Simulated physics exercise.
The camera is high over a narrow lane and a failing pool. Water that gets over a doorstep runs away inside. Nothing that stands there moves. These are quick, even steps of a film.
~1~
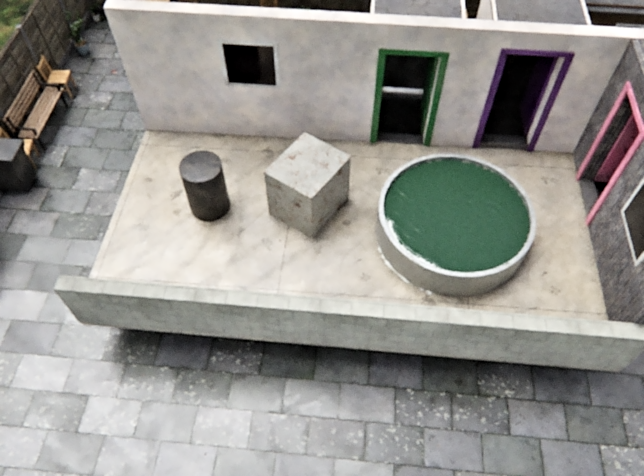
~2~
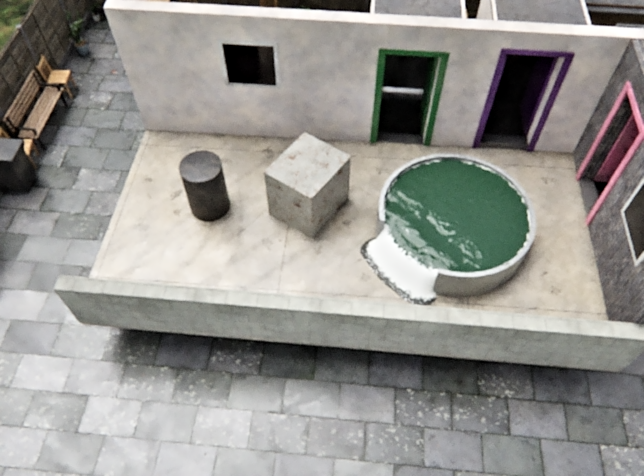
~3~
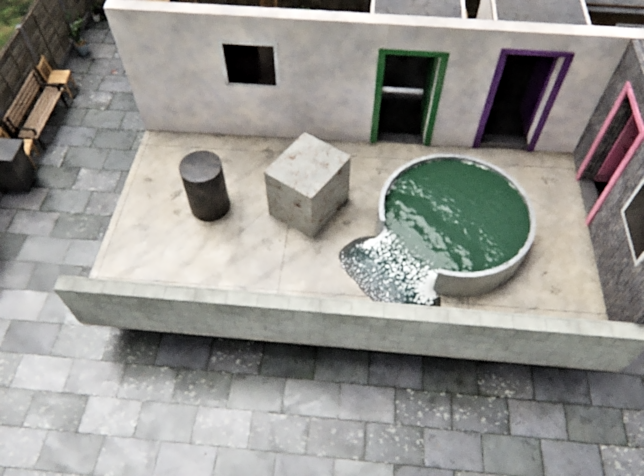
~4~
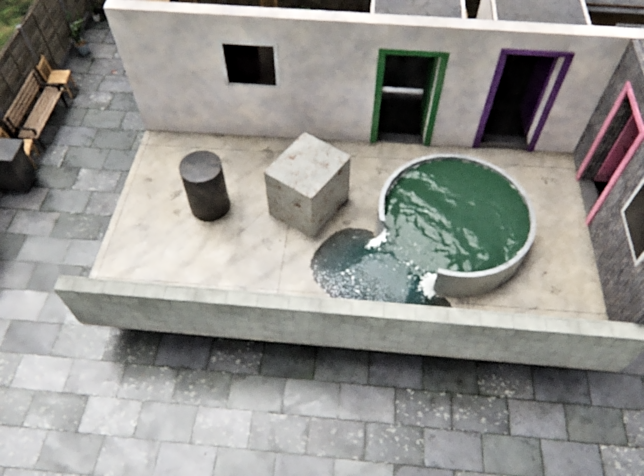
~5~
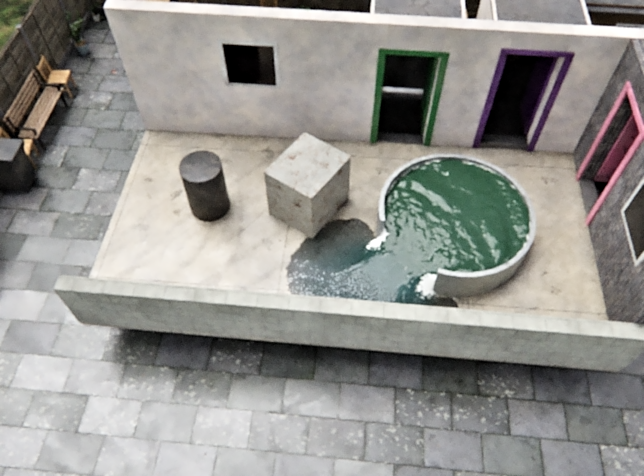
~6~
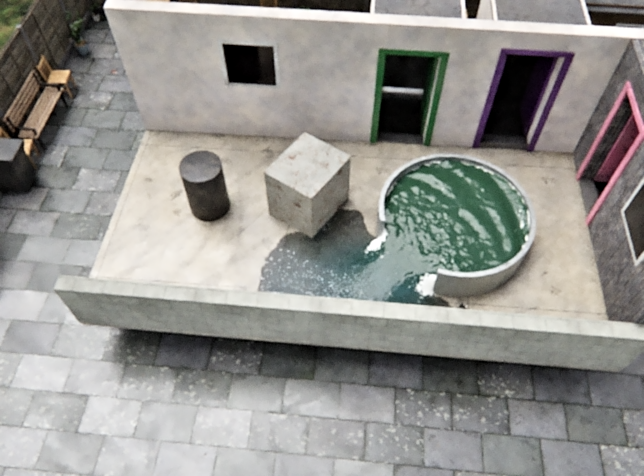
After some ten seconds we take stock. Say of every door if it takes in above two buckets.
In the end: The purple door admits no more than that; the green door admits no more than that; the pink door admits no more than that.
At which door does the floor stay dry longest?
That is the door marked green.
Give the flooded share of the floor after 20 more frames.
I make it 50 per cent.
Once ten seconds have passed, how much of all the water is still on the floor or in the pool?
Close to 38 %.
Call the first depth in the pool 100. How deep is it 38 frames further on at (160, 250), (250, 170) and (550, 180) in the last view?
Roughly 10, 2 and 2 per cent, in turn.
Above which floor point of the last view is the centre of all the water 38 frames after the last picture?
Near (377, 251).
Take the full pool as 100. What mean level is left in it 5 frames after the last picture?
Near 70 in a hundred.
A moment on, water covers 25 % of the floor; the purple door not reached, the green door not reached, the pink door not reached.
Next, water covers 40 % of the floor; the purple door not reached, the green door not reached, the pink door not reached.
Then, water covers 50 % of the floor; the purple door not reached, the green door not reached, the pink door not reached.
Later, water covers 65 % of the floor; the purple door wet at the sill, nothing in, the green door not reached, the pink door wet at the sill, nothing in.
In the end, water covers 80 % of the floor; the purple door wet at the sill, nothing in, the green door wet at the sill, nothing in, the pink door wet at the sill, nothing in.
